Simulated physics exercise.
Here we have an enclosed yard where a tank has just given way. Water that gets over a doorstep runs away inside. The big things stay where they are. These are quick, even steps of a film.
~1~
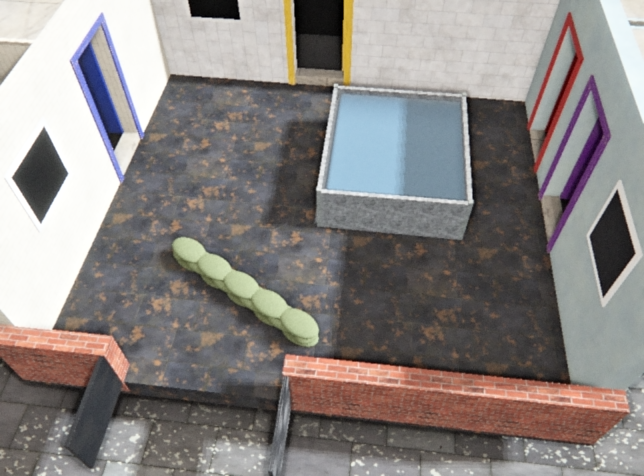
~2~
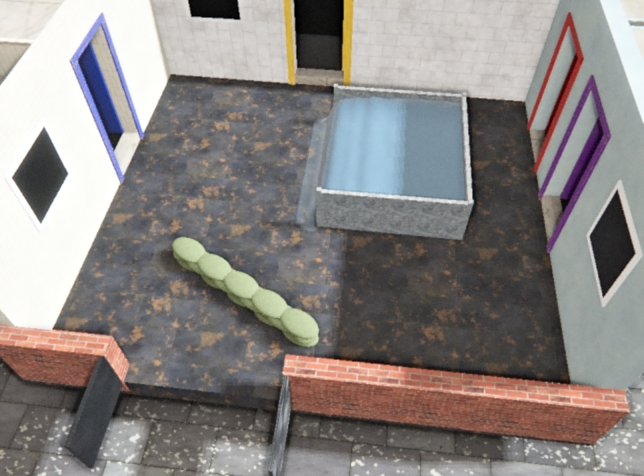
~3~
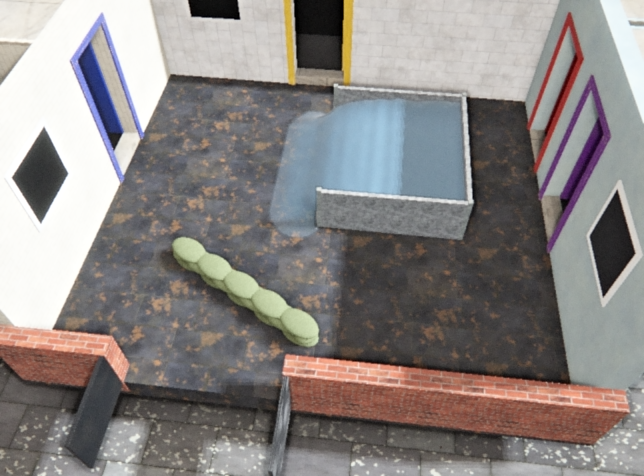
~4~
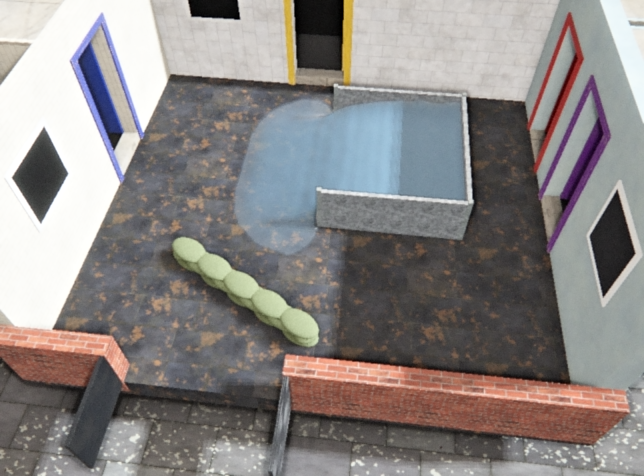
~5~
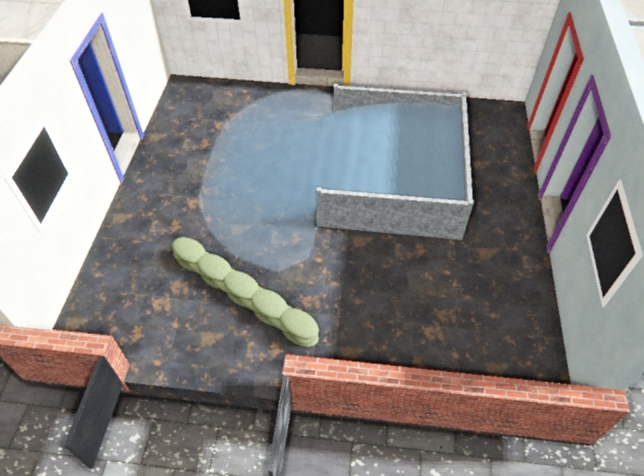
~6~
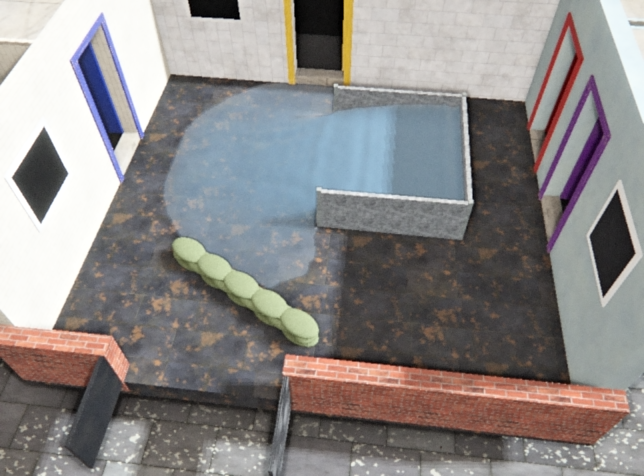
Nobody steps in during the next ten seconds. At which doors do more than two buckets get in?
One by one: The yellow door admits no more than that; the purple door admits no more than that; the blue door lets in a lot; the red door lets in a lot.
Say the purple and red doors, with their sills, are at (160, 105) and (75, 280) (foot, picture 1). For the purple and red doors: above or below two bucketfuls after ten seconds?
My reading: The purple door is over; the red door goes over.
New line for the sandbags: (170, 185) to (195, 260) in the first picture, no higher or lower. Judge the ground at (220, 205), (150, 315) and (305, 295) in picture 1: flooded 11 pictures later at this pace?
In that order: Covered, covered, not flooded.
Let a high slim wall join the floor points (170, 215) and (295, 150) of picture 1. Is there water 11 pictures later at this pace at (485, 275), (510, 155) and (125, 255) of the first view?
As listed: Not flooded, clear, under water.
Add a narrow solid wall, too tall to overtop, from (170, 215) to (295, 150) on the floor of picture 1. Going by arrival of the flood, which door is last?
I say the red door.
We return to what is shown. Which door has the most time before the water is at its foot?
The purple-painted one.
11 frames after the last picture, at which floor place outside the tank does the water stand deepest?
Roughly at (168, 81).
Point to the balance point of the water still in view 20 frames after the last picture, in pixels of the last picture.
Near (240, 172).
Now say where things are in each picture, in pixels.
In the first frame, still water in the open tank at (396, 144).
In the second frame, the front is at (313, 229), out from the gap at (330, 158).
In the third frame, the front is at (315, 114), out from the gap at (330, 161).
In the fourth frame, water pours out at (330, 162) and has run to (261, 240).
In the fifth frame, the front is at (238, 251), out from the gap at (330, 163).
In the sixth frame, water pours out at (330, 163) and has run to (193, 127).
A moment on, water covers 40 % of the floor; the yellow door wet at the sill, nothing in, the purple door not reached, the blue door over two buckets in, the red door not reached.
Next, water covers 45 % of the floor; the yellow door wet at the sill, nothing in, the purple door not reached, the blue door far over two buckets in, the red door not reached.
Then, water covers 55 % of the floor; the yellow door wet at the sill, nothing in, the purple door not reached, the blue door far over two buckets in, the red door not reached.
Later, water covers 80 % of the floor; the yellow door wet at the sill, nothing in, the purple door not reached, the blue door far over two buckets in, the red door under two buckets in.
In the end, water covers 95 % of the floor; the yellow door wet at the sill, nothing in, the purple door wet at the sill, nothing in, the blue door far over two buckets in, the red door over two buckets in.
